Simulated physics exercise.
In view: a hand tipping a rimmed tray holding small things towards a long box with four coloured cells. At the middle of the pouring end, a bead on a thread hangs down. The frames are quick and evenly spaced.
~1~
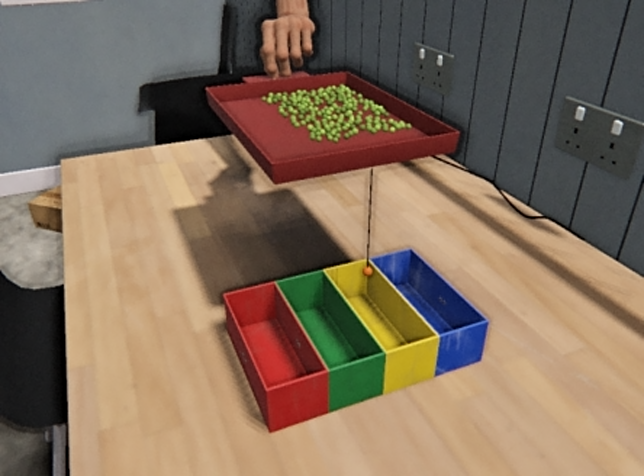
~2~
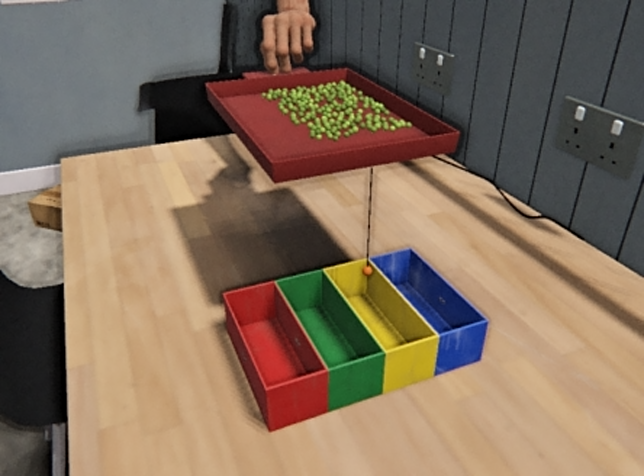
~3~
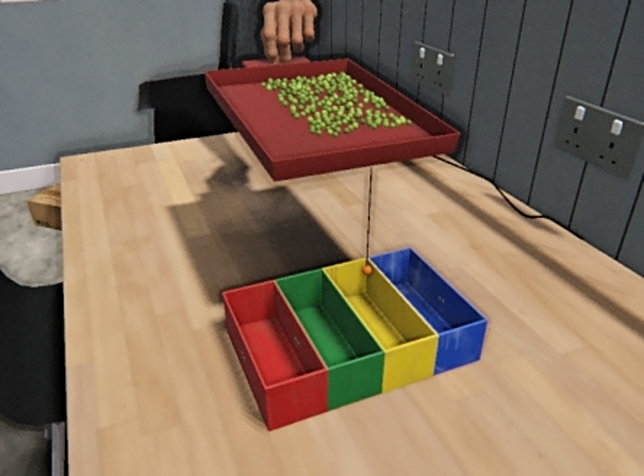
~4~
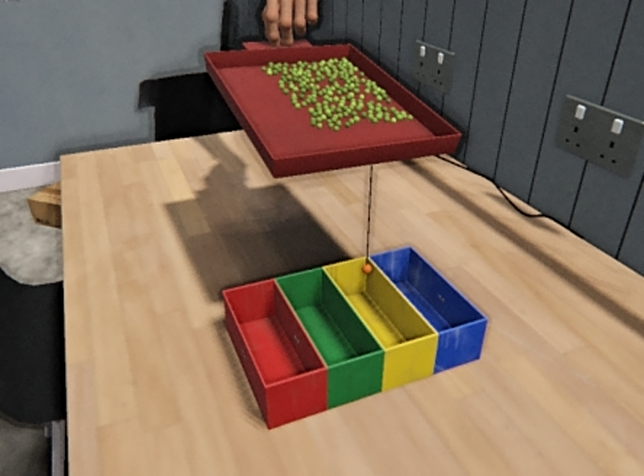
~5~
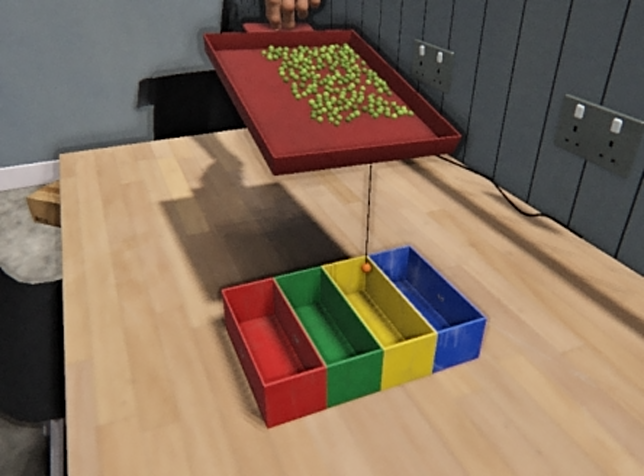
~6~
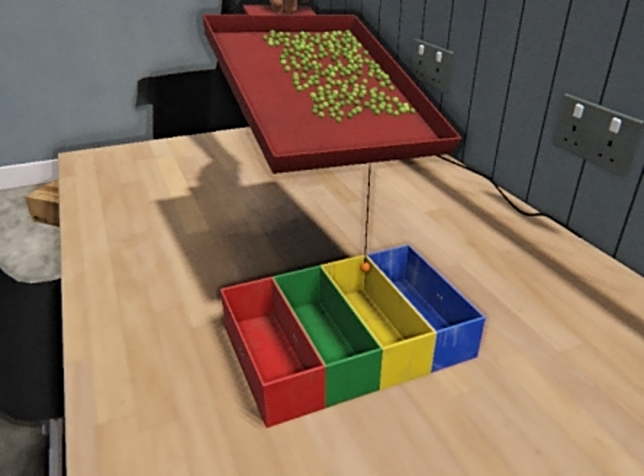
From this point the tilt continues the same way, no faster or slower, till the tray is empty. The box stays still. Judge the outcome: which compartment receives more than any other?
The blue compartment receives the most.
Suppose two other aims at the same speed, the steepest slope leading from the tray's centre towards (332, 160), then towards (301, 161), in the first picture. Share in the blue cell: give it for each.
Near 0 % and, after that, 0 %.
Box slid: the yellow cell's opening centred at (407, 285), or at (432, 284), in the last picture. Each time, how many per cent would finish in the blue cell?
Respectively 50 % and 20 %.
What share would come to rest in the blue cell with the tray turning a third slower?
Close to 50 per cent.
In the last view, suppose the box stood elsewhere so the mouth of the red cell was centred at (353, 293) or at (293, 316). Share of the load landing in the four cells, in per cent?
Result, in turn: 90 %, 90 %.
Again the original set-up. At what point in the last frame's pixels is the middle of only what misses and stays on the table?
Roughly at (484, 320).
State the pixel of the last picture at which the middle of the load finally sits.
The centre comes to rest near (443, 330).
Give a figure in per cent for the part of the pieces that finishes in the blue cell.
Roughly 50 %.
Soon after the last picture, tray tipped steeply; most on the tray; a small part falling or outside the box.
A little later, tray tipped right over; most on the tray; a small part in the blue cell; a stray few in the yellow cell; a small part falling or outside the box.
Later still, tray tipped past a quarter turn; about half in the blue cell; a small part in the yellow cell; a stray few in the green cell; about a third falling or outside the box.
At rest, tray tipped past a quarter turn; about half in the blue cell; a small part in the yellow cell; a stray few in the green cell; none in the red cell; about a third outside the box.
